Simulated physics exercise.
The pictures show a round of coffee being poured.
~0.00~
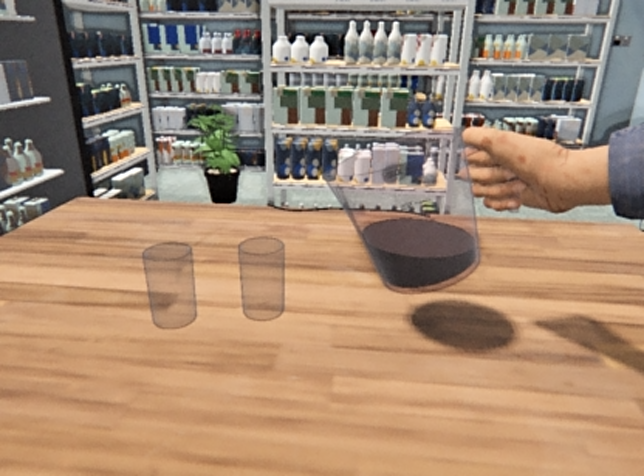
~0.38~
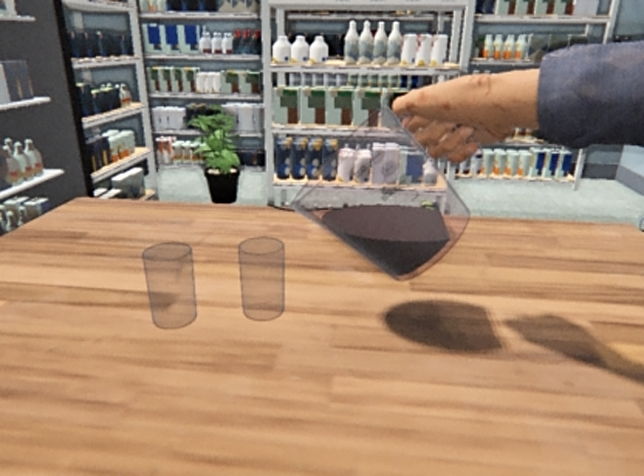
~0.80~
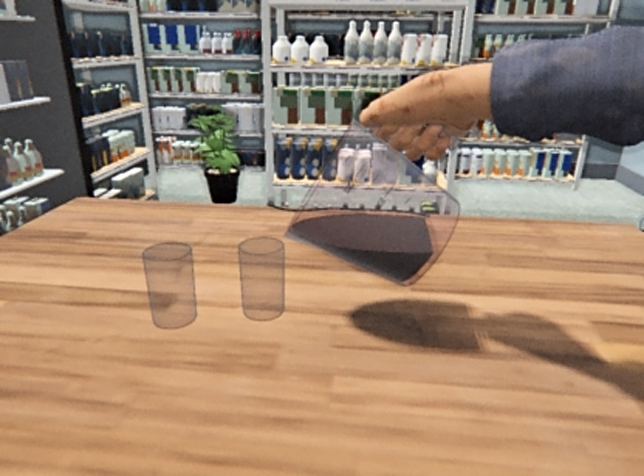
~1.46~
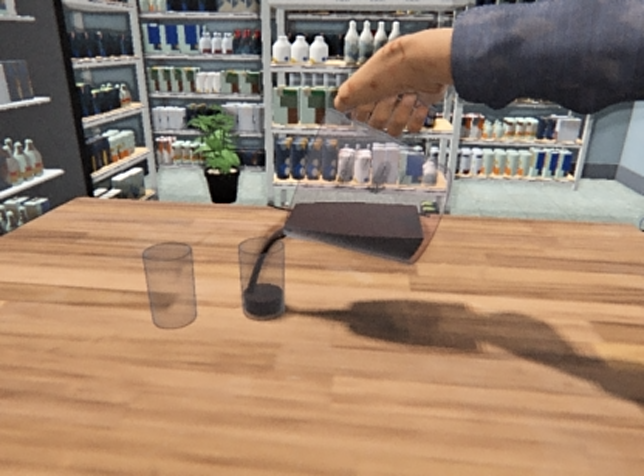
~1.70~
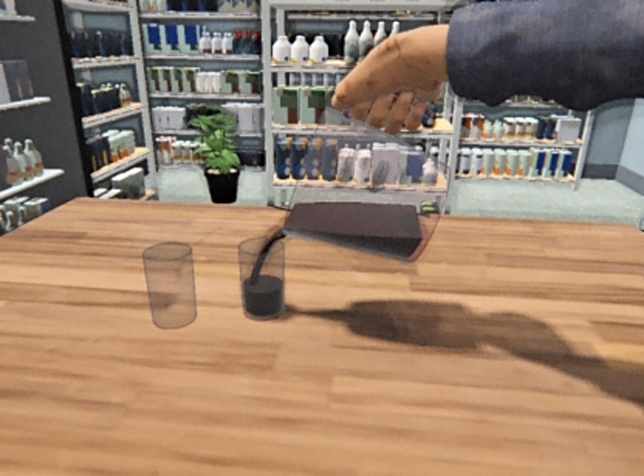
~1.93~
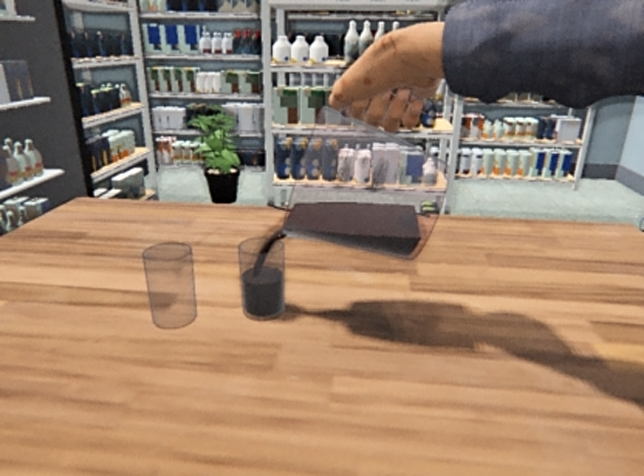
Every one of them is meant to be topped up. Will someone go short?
What the jug holds is enough.
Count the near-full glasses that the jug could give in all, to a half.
Roughly 2.5 servings.
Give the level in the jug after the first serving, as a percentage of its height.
I make it 15 per cent.
After 2.3 s, the first is about three quarters full.
After 5.8 s, the first is done and the jug has about two thirds of its load.
After 9.2 s, both are full and about a quarter of the coffee is over.
